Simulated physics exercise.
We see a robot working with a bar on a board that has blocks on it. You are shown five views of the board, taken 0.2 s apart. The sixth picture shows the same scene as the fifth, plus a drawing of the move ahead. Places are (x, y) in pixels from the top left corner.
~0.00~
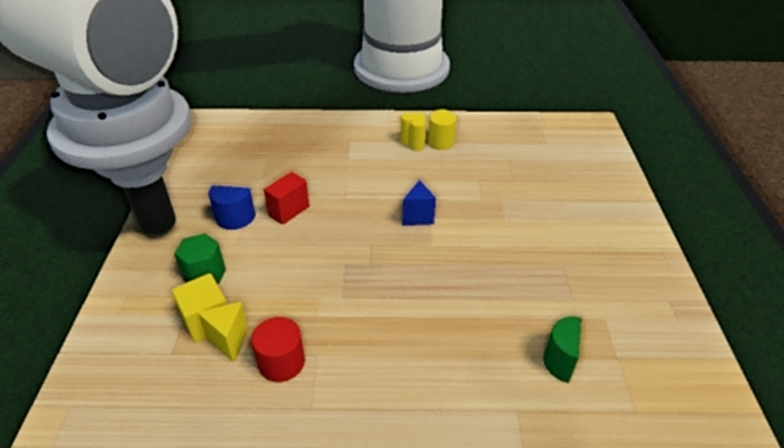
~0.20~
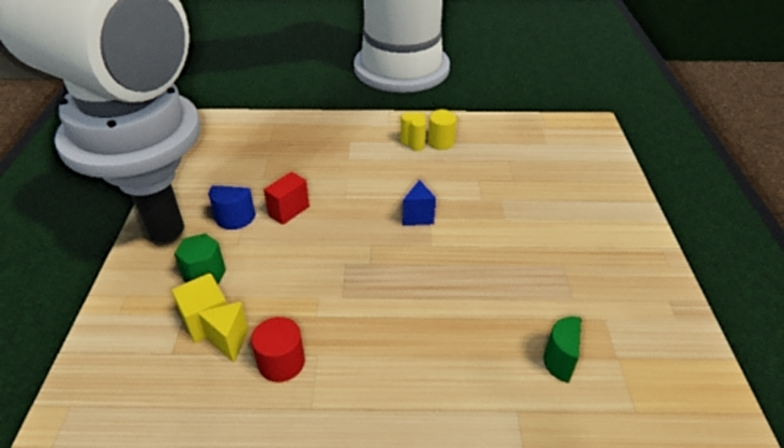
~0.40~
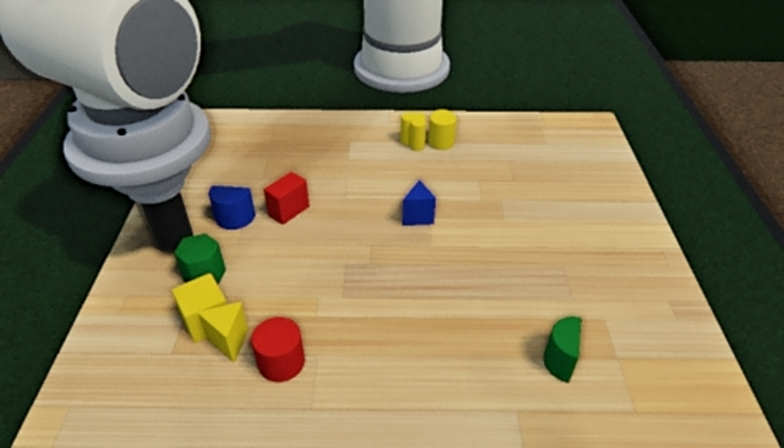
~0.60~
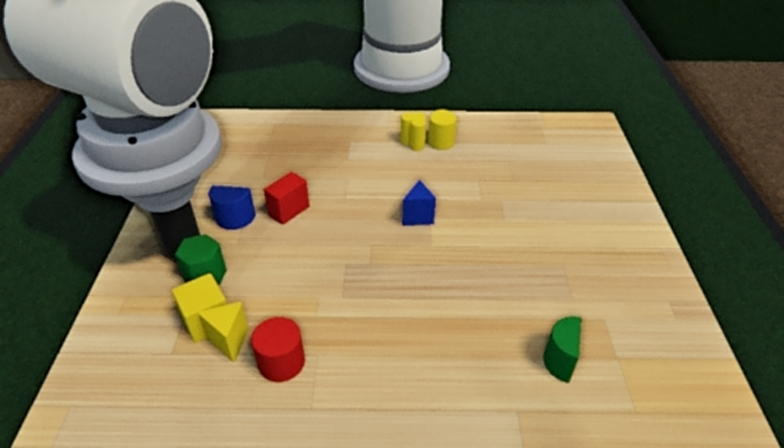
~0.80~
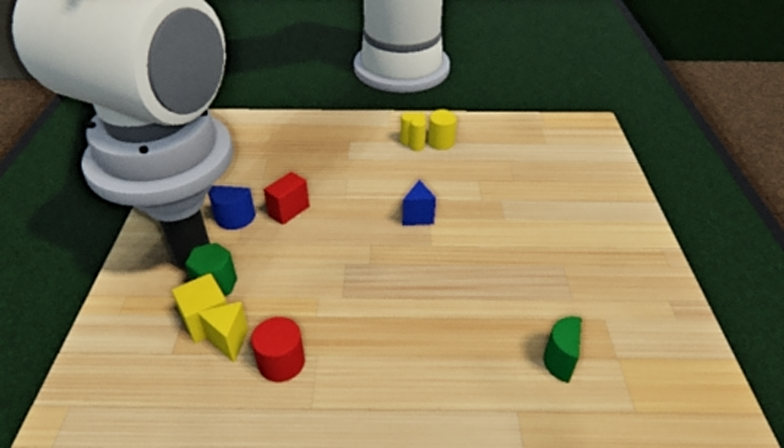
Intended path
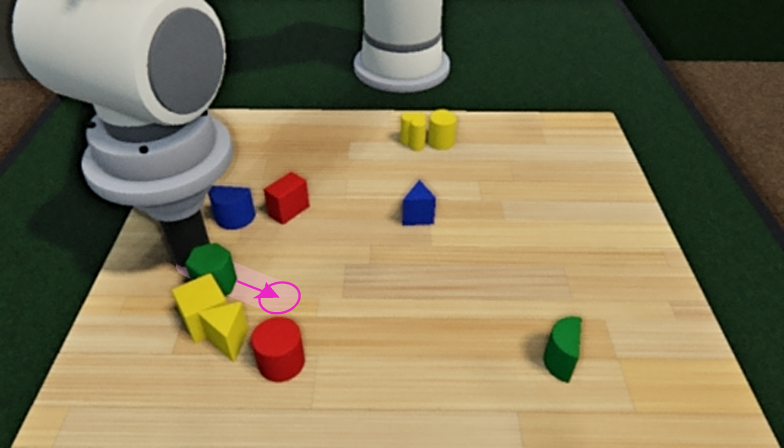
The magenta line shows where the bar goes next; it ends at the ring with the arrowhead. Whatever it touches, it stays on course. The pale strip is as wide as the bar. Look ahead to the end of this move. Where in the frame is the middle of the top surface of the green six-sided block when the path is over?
At (269, 302).
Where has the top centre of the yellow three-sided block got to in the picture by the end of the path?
By then it is at (216, 337).
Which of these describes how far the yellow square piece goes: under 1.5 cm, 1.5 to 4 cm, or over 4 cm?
That one ends up 1.5 to 4 cm from where it is now.
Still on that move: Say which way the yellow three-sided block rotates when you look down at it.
Top view: Counterclockwise.
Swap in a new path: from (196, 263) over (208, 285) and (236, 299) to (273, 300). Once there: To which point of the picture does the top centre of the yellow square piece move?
It is at (210, 308).
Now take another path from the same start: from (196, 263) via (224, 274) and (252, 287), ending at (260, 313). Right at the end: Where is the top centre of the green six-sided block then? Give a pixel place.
If I read the scene right, the answer is (260, 319).
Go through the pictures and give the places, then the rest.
In the first frame, lower end of the bar (158, 222), tops of blocks, yellow square piece (198, 294), green six-sided block (196, 247), yellow three-sided block (222, 316), red cylinder (276, 335).
In the second frame, bar (166, 230), blocks as before.
In the third frame, bar (175, 238), blocks as before.
In the fourth frame, bar (184, 246), blocks as before.
In the fifth frame, bar (193, 254), yellow square piece (198, 294), green six-sided block (208, 257), yellow three-sided block (222, 316), red cylinder (276, 335).
The drawn path runs from (196, 263) to (280, 298).
On the path given first. Halfway along, bar (234, 272); yellow square piece (208, 306), turned 60° clockwise; green six-sided block (246, 280), turned 15° clockwise; yellow three-sided block (216, 337), turned 20° anticlockwise.
At the end, bar (278, 289); yellow square piece (208, 307), turned 70° clockwise; green six-sided block (269, 302), turned 80° clockwise; yellow three-sided block (216, 337), turned 20° anticlockwise; red cylinder (276, 340).
